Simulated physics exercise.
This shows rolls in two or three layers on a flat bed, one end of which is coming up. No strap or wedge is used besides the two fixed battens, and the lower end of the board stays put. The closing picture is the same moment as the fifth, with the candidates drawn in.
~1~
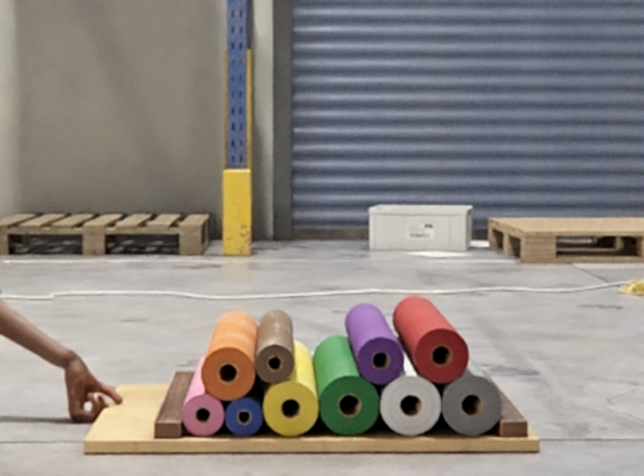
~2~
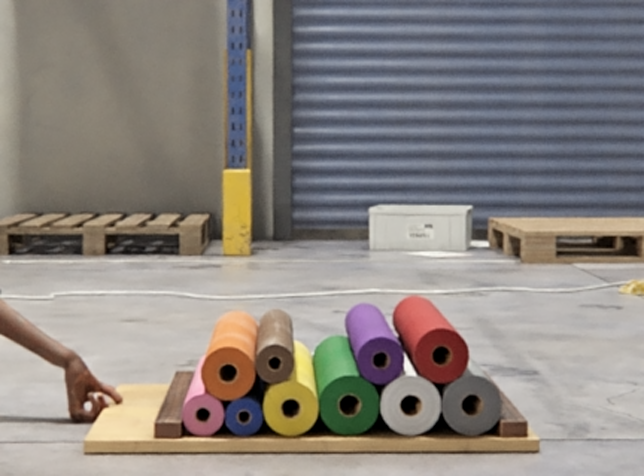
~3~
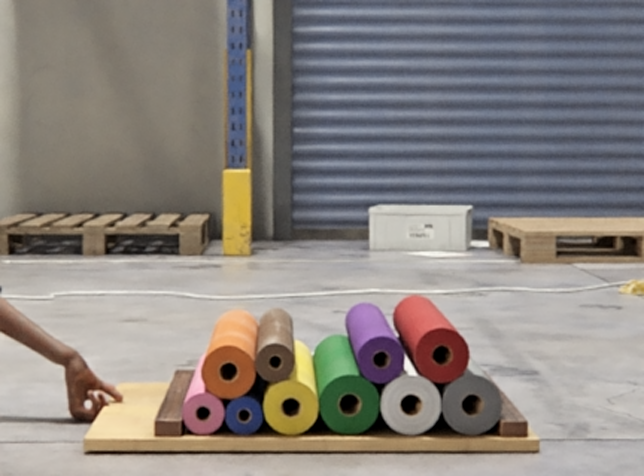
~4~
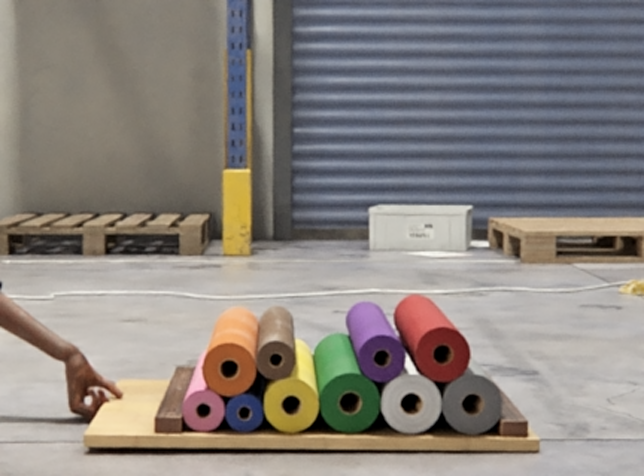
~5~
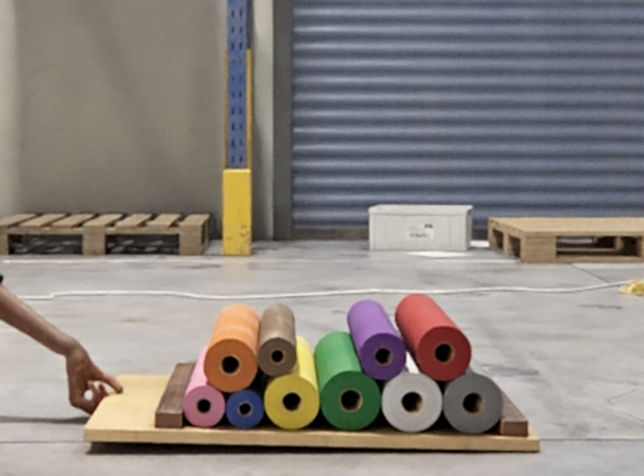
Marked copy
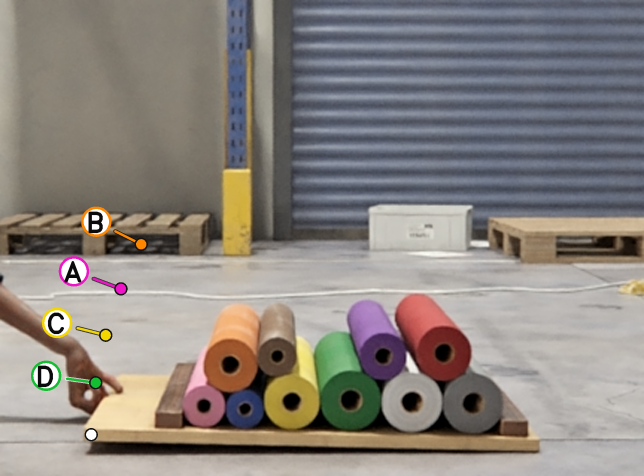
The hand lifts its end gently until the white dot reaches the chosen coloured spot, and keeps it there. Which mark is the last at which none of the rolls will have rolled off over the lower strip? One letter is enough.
Up to B.
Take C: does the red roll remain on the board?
Yes.
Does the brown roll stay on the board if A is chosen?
The brown roll: Yes.
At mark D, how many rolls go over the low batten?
The count is none.
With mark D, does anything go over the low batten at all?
No, at D.
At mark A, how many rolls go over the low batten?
It comes to none.
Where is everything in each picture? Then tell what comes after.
The first frame shows green roll (350, 405); white roll (411, 405); grey roll (472, 405).
The second frame shows grey roll (472, 405); red roll (442, 355).
The third frame shows board (310, 406); pink roll (203, 413); blue roll (244, 415); white roll (411, 405).
The fourth frame shows board (310, 405); pink roll (204, 410); blue roll (245, 413).
The fifth frame shows board (310, 402); pink roll (204, 406); blue roll (245, 409).
On the copy, A at (121, 289); B at (141, 244); C at (106, 335); D at (96, 382); the white dot at (92, 435).
On B. First, board at 16°.
Then, board at 27°.
Finally, board at 27°, none over the low batten.
By contrast, A none over the low batten; C none over the low batten; D none over the low batten.
